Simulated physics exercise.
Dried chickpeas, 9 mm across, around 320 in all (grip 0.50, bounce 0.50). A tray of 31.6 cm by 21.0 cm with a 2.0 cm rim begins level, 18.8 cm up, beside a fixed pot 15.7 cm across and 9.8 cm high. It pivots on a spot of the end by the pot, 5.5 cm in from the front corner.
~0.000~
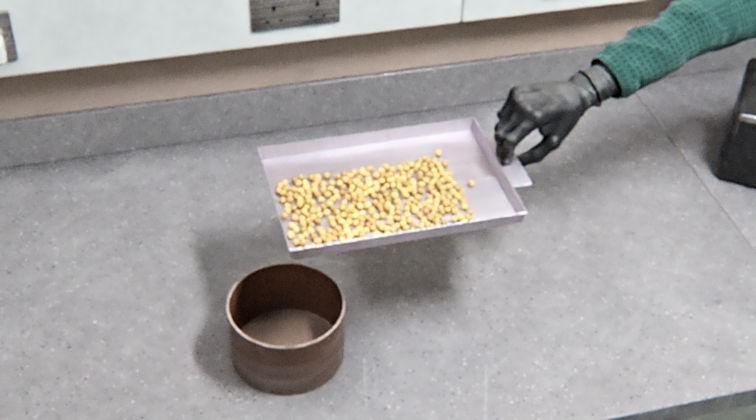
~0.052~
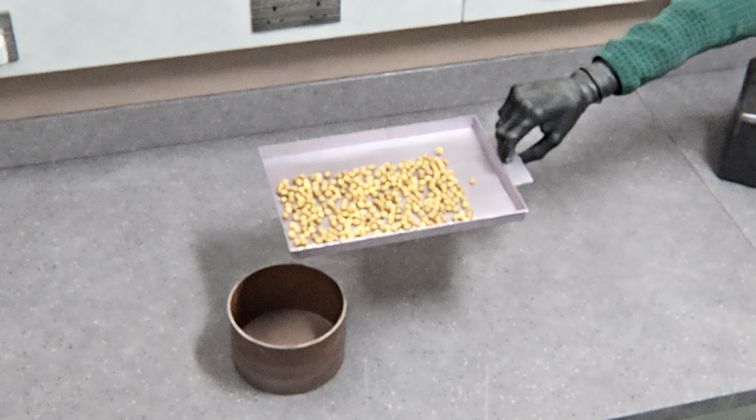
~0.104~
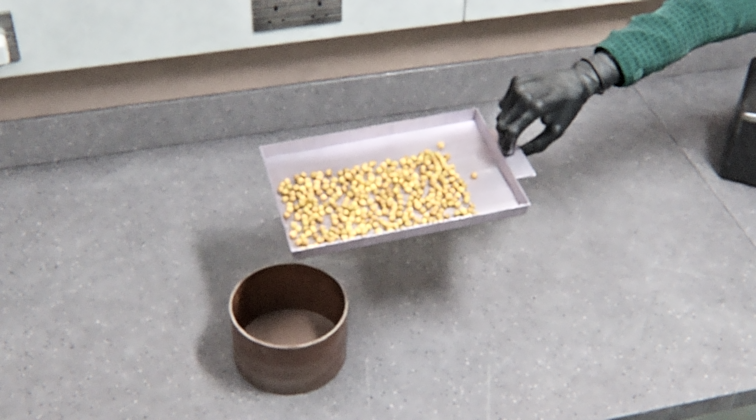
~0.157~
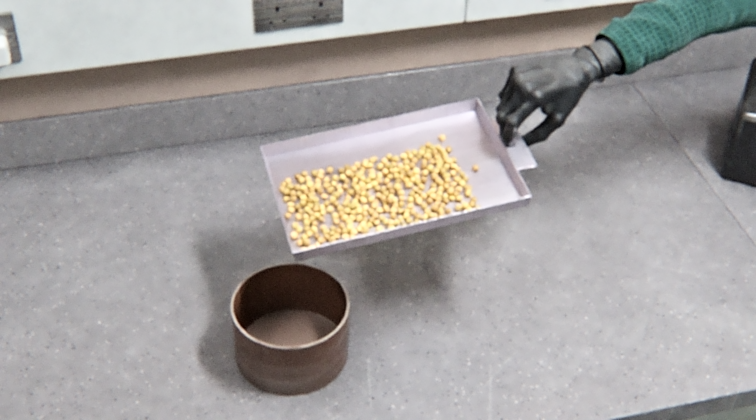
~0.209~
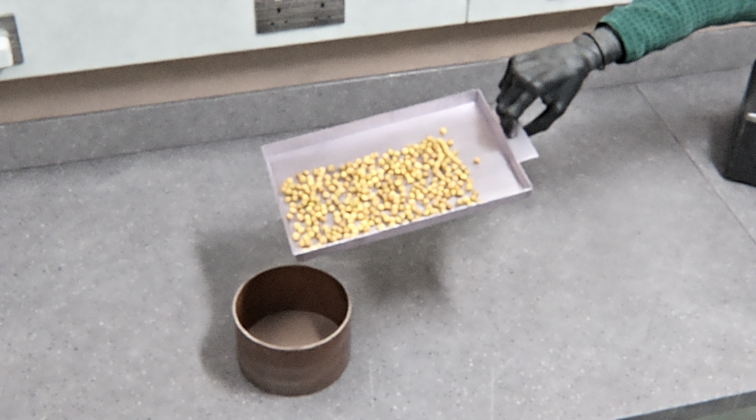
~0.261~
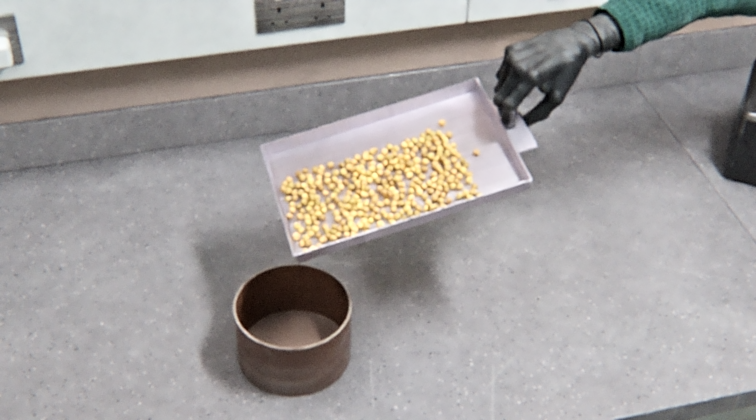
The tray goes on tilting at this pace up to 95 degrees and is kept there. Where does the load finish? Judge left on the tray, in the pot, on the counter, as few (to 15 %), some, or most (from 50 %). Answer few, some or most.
Left on the tray: Few; in the pot: Most; on the counter: Some.
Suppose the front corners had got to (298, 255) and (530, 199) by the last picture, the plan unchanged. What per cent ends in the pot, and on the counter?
Pot 80, counter 15.
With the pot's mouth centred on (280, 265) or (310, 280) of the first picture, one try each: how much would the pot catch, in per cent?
About 35 and 20 per cent.
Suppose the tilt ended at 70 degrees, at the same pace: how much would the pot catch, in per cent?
Then about 0 per cent.
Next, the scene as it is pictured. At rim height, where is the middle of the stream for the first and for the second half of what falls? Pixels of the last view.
At about (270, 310), then at (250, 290).
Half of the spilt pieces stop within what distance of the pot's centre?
Roughly 16 cm.
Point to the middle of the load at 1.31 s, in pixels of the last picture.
Near (298, 190).
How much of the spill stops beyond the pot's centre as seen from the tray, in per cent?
Some 90 per cent.
After 0.89 s, tilt 51 degrees; the tray holds 100 %, the pot 0 %.
After 1.31 s, tilt 77 degrees; the tray holds 100 %, the pot 0 %.
After 1.81 s, tilt 95 degrees; the tray holds 15 %, the pot 55 %.
At rest (2.8 s), tray 0 %, pot 75 %, counter 25 %.
